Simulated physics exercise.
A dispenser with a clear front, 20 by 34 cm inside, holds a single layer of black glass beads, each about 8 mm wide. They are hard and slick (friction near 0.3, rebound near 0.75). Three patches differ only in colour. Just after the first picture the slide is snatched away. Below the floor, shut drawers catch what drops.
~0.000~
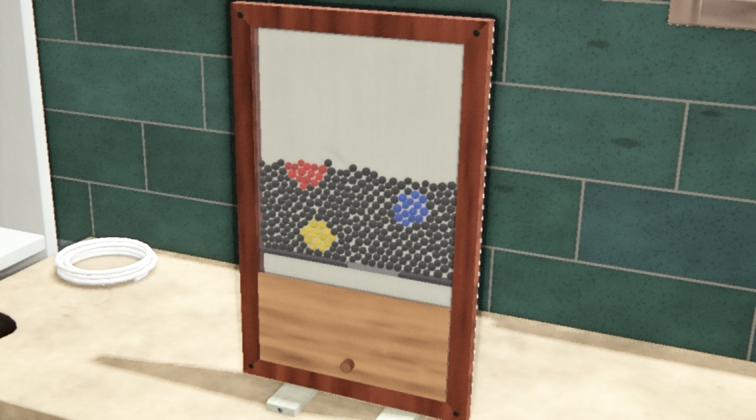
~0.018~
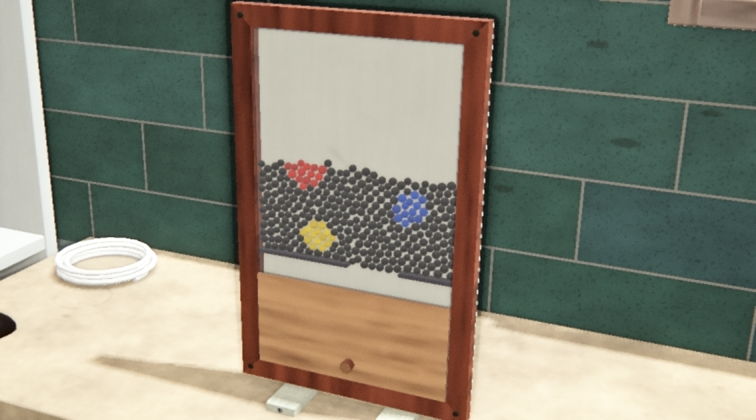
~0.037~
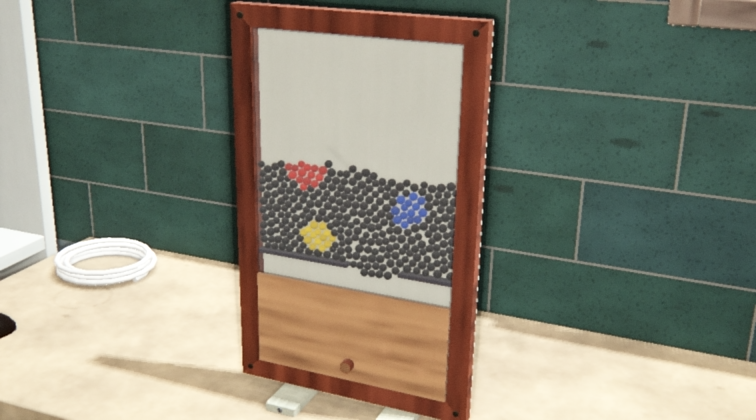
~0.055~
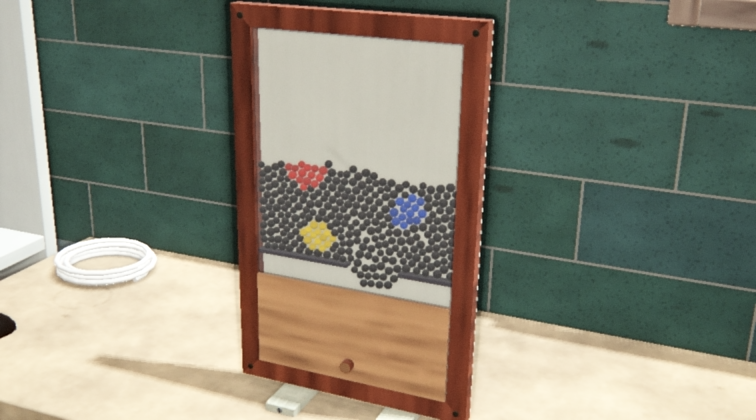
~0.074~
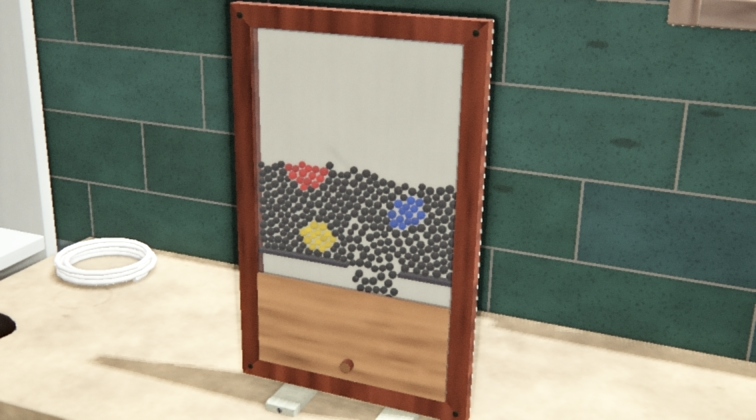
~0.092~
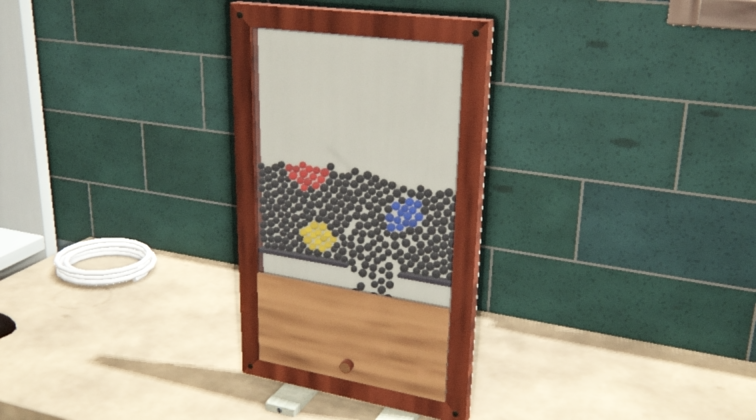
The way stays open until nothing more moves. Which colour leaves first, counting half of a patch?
The blue patch.
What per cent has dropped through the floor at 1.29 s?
Some 85 per cent.
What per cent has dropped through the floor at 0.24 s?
Some 25 per cent.
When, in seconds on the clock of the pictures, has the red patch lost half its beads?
At about 0.6 s.
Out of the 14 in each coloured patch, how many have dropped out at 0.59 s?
Blue 14, yellow 4, red 4.
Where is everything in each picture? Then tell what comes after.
About 310 beads; beads' middle (356, 219); blue patch (411, 209); yellow patch (318, 236); red patch (305, 173); slide (345, 264) to (405, 275), in the first picture.
Beads' middle (356, 220); 0 out, in the second picture.
Beads' middle (357, 222); 4 out, in the third picture.
Beads' middle (356, 223); 11 out, in the fourth picture.
Beads' middle (348, 218); 16 out, in the fifth picture.
Beads' middle (349, 218); 22 out; blue patch (405, 216); yellow patch (318, 237); red patch (307, 175), in the sixth picture.
After 0.24 s, 25 % are out; out of 14, blue 1, yellow 0, red 0.
After 0.59 s, 60 % are out; out of 14, blue 14, yellow 4, red 4.
After 1.29 s, 85 % are out; out of 14, blue 14, yellow 14, red 14.
At rest by 3.3 s, 90 % are out; out of 14, blue 14, yellow 14, red 14; half out at blue 0.33 s, yellow 0.67 s, red 0.64 s.
